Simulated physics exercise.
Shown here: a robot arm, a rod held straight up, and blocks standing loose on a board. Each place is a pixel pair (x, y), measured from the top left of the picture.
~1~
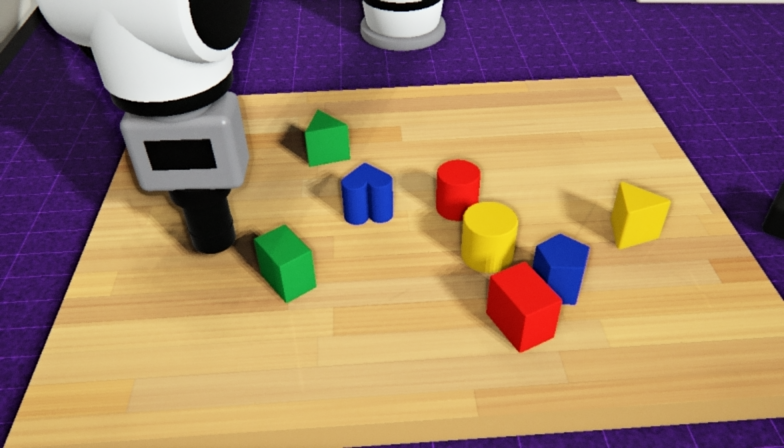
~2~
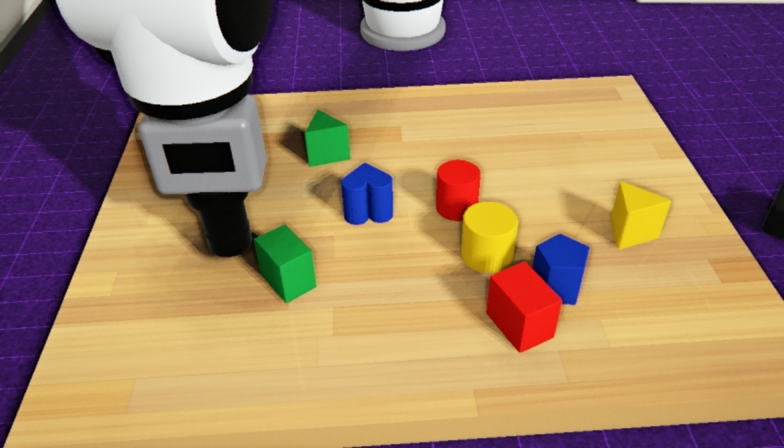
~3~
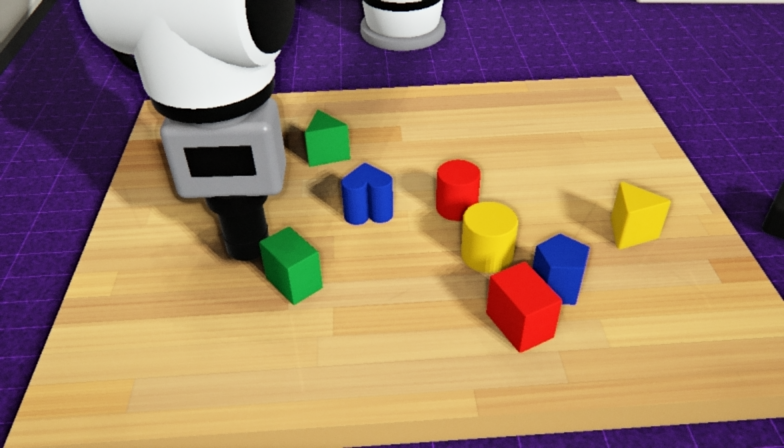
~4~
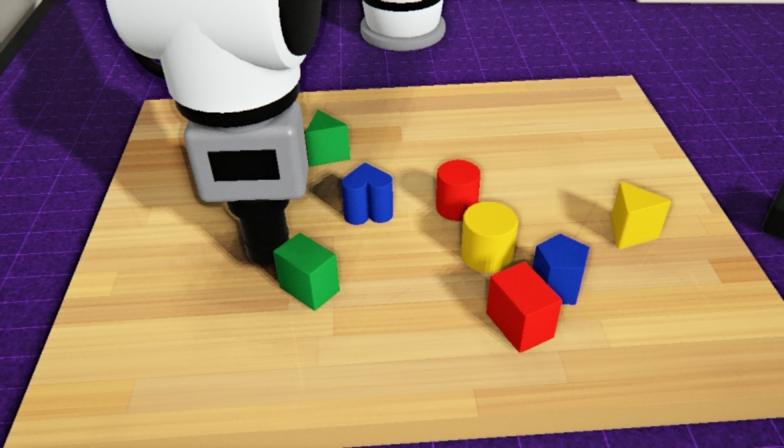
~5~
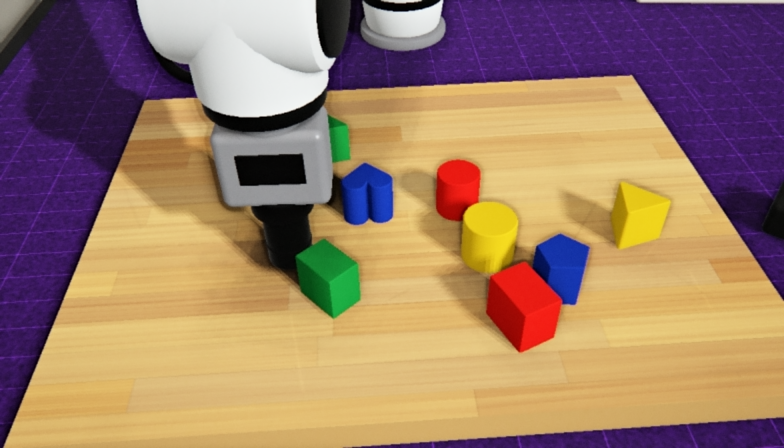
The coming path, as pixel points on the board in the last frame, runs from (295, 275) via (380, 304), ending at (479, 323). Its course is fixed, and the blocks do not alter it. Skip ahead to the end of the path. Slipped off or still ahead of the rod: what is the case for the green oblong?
I expect it to be beside or behind the rod.
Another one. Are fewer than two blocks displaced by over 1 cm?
That would be a yes.
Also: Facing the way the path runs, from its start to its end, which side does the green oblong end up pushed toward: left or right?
It moves off to the right.
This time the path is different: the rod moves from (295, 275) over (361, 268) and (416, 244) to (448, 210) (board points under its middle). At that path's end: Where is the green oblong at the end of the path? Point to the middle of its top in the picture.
I think it will end close to (352, 268).
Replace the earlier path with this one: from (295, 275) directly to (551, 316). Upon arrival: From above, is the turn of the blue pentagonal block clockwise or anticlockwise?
From above, the blue pentagonal block will be seen to turn anti-clockwise.
What follows on the original path. One third of the way, rod at (349, 276); green oblong at (385, 283).
Two thirds of the way, rod at (412, 293); green oblong at (437, 311), turned 25° clockwise.
At the end, rod at (481, 303); green oblong at (451, 324), turned 50° clockwise; yellow cylinder not moved; red oblong at (531, 285), turned 15° clockwise.
